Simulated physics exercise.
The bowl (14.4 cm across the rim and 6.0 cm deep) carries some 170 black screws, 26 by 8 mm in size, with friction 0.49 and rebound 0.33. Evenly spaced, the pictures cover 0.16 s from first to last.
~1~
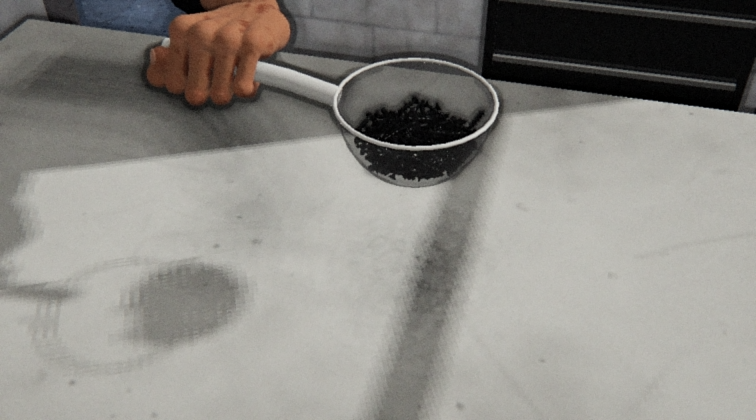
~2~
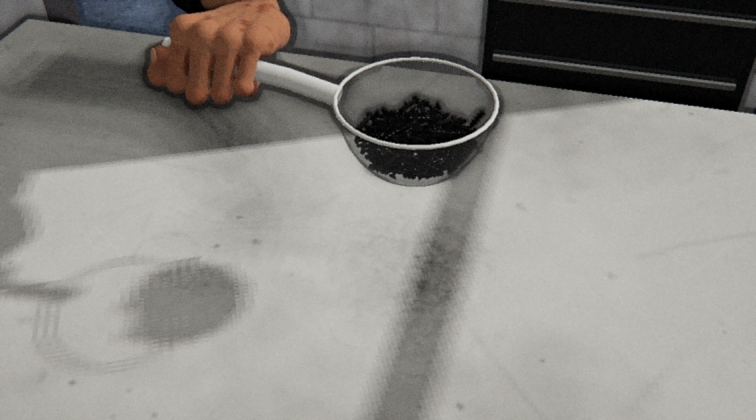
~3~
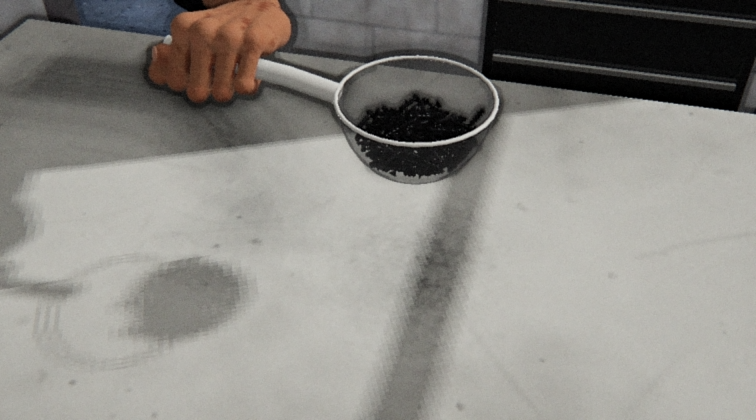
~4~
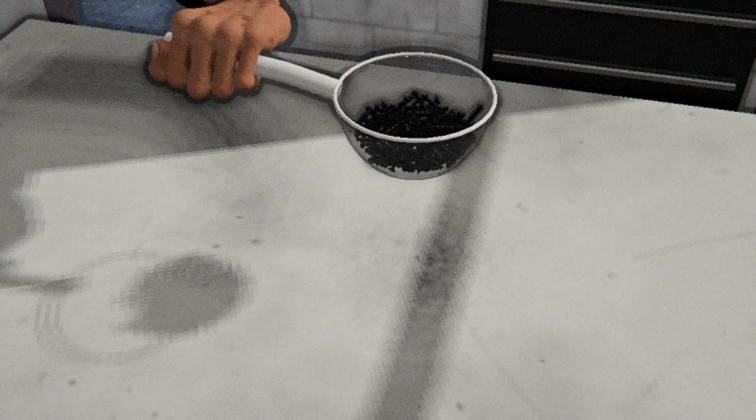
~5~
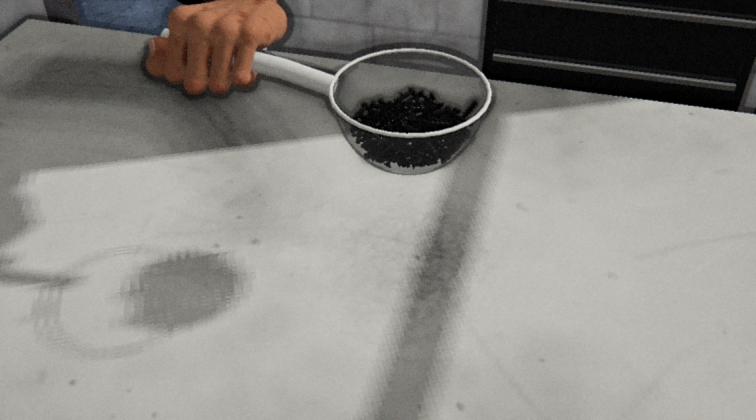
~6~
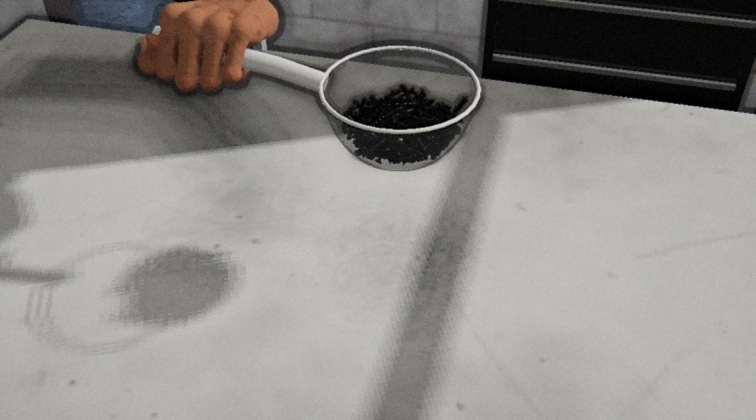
On a pale worktop, a hand slowly moves a bowl of black screws back and left.
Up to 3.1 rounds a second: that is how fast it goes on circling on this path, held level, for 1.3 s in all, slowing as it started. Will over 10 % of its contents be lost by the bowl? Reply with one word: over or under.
Under.
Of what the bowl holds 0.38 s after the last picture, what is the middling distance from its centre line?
It comes to around 3.5 cm.
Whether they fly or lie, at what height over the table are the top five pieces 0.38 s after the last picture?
Estimate: Close to 18 cm.
Then, 0.38 s after the last picture, bowl 100 %; middle of the pieces not yet landed near (384, 126).
Then, 0.70 s after the last picture, bowl 100 %; middle of the pieces not yet landed near (385, 126).
Then, 1.00 s after the last picture, bowl 100 %; middle of the pieces not yet landed near (394, 126).
Then, 1.28 s after the last picture, bowl 100 %; middle of the pieces not yet landed near (375, 134).
In the end, bowl 100 %.
